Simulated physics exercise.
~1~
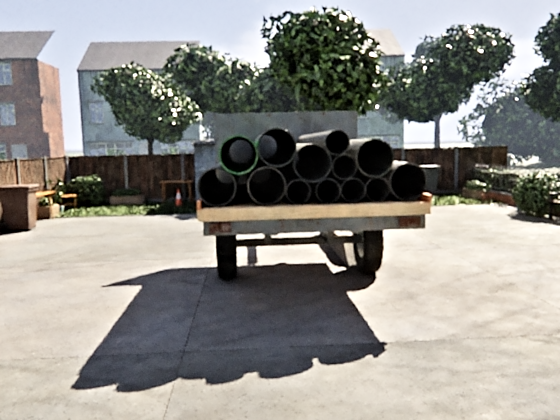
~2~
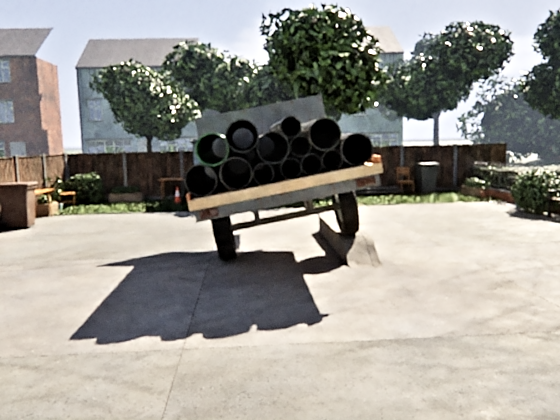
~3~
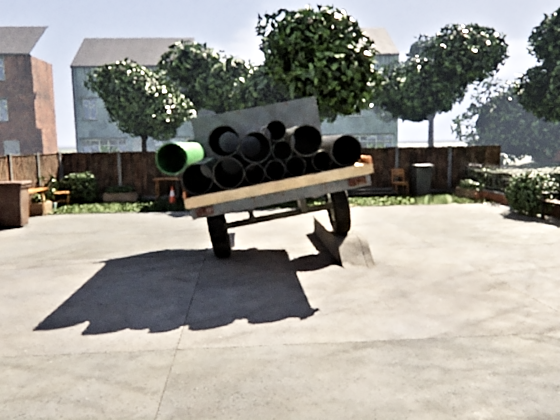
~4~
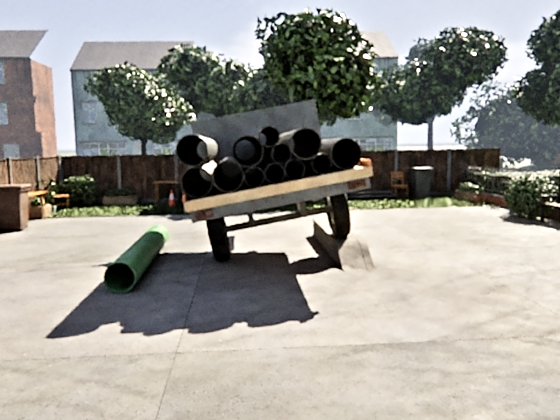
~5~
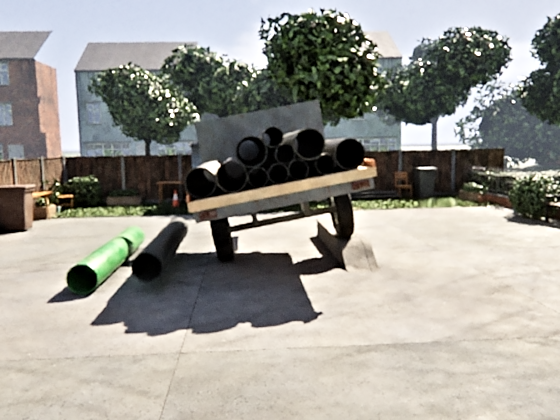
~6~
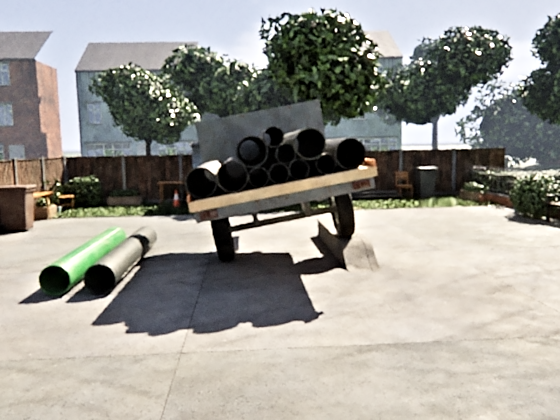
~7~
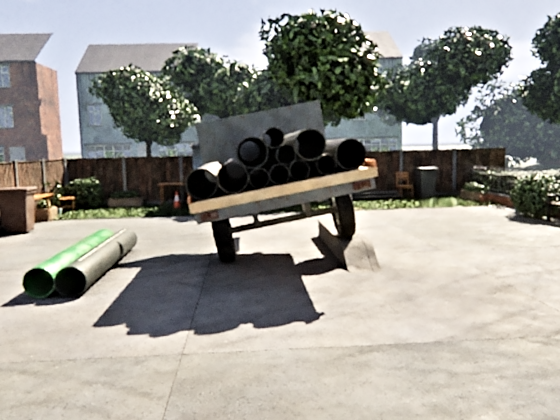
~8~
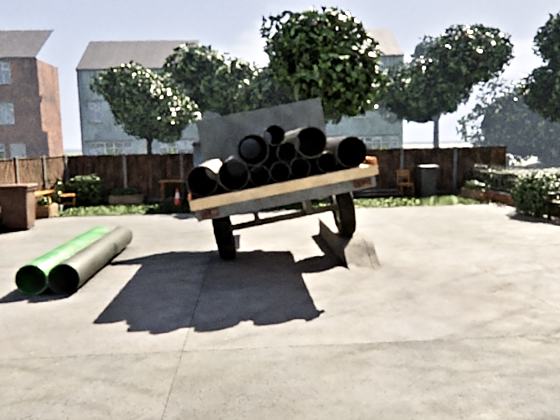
A flat trailer stacked with dark pipes and one green-rimmed pipe, their open ends facing the viewer, stands in a paved yard before a wooden fence and trees. Its right wheel climbs a small concrete ramp, tipping the bed down to the left. The green pipe, up on top of others, rolls left across the load and drops off the low side to the ground. A dark pipe follows it down, and the two roll a little farther left. They end side by side on the paving, green on the left, while the rest stay on the tilted trailer.
